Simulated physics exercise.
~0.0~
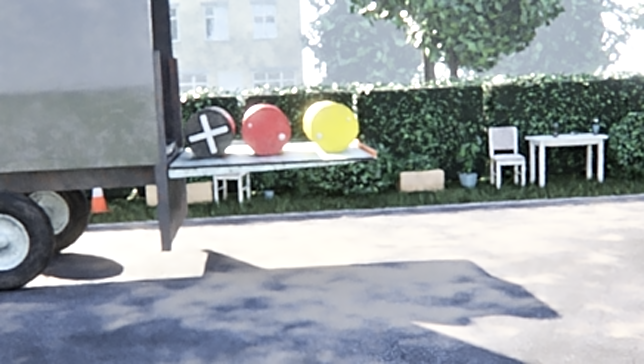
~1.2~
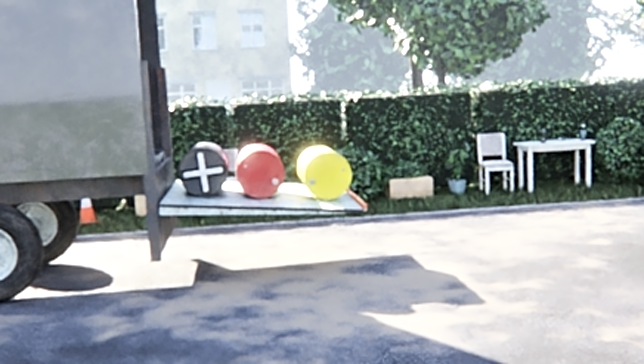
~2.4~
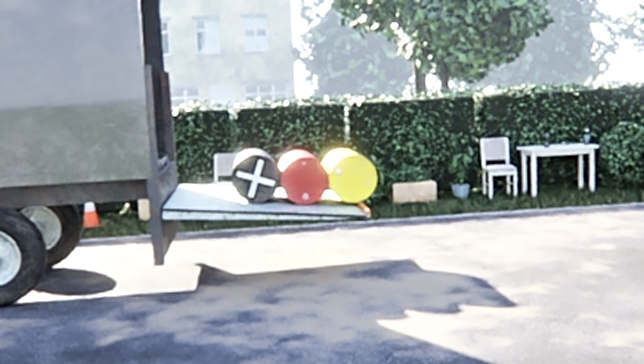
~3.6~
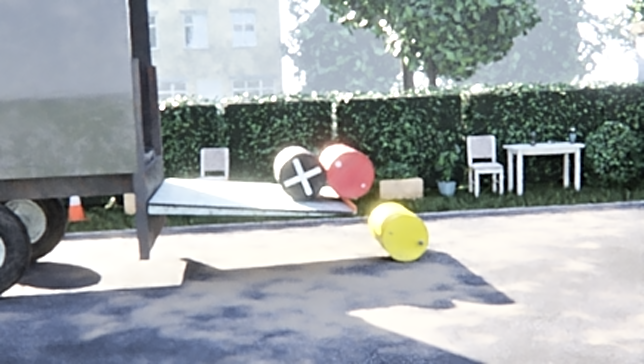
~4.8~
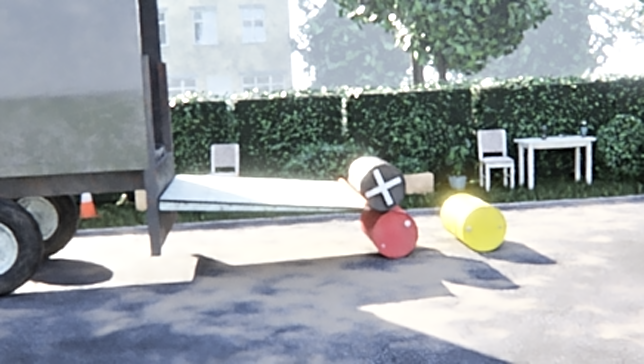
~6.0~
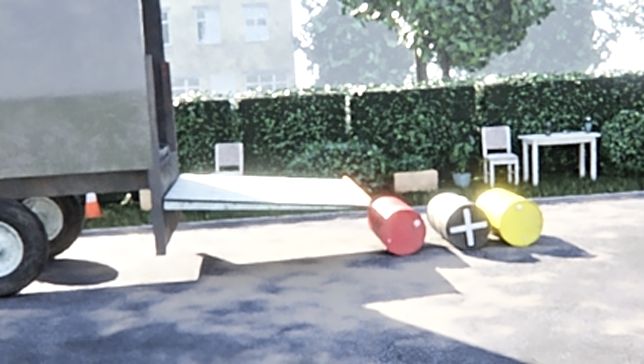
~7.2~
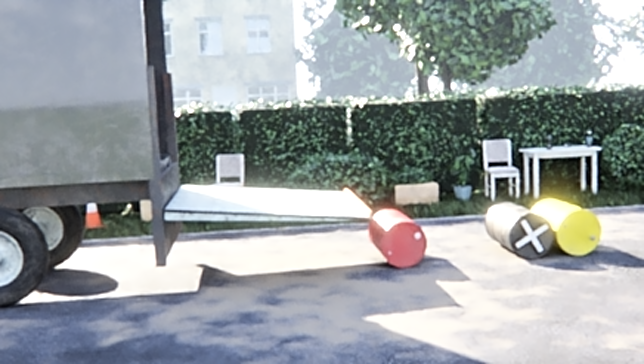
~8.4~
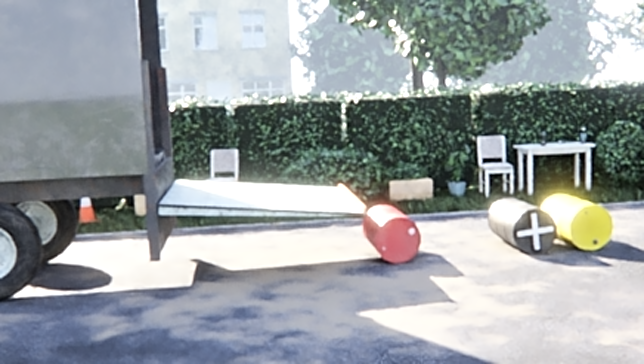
Three drums, yellow, red and black with a white cross, rolled off the tilted platform behind a truck, yellow dropping first, and the black one tumbled over the red. The red stayed near the platform's edge while the other two ended up farther right.
